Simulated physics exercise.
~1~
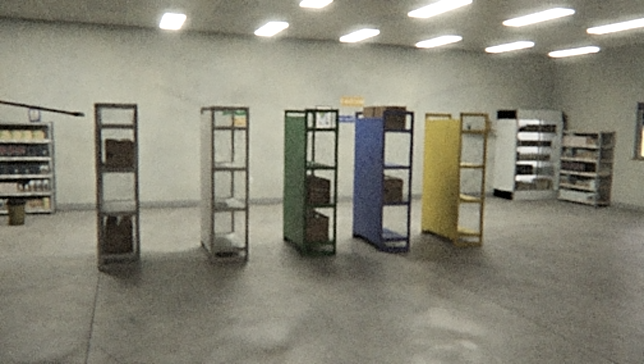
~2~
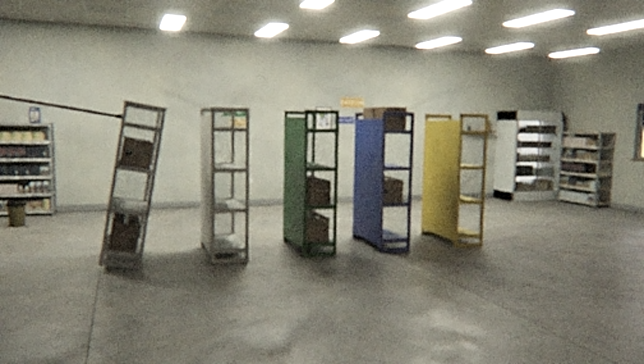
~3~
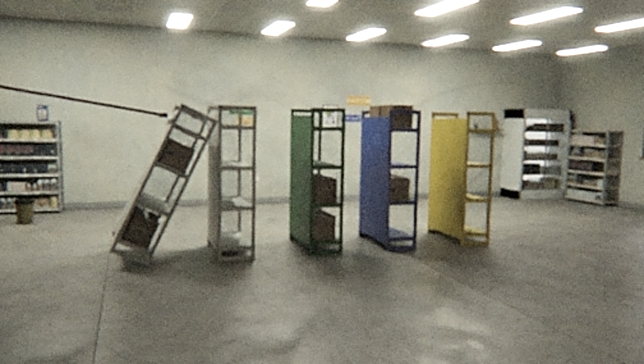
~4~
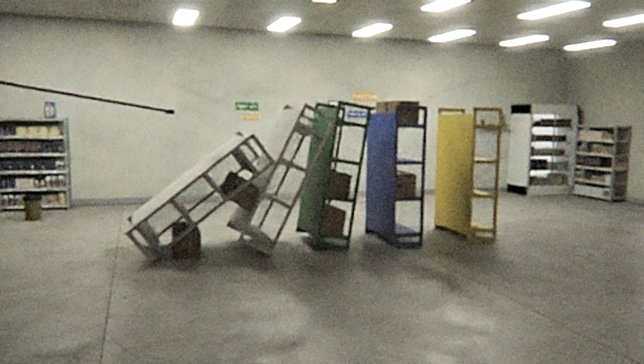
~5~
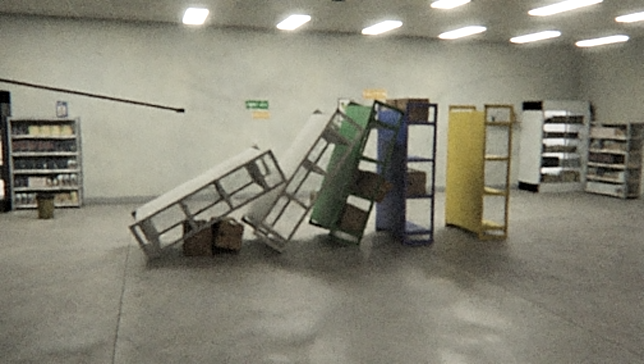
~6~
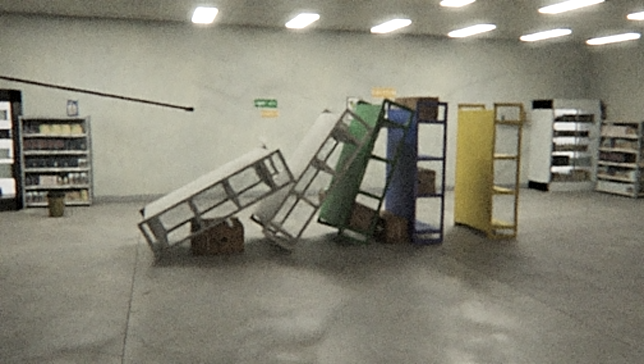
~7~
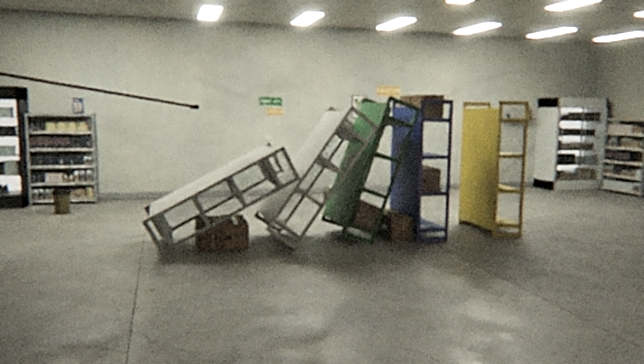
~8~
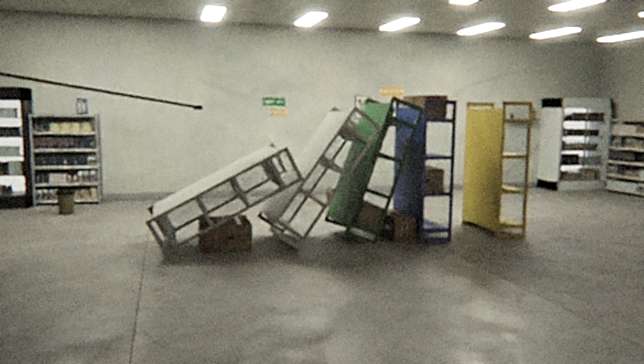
Pole pushing a row of freestanding racks rightward, three toppling into a lean and spilling cartons, blue and yellow staying upright.
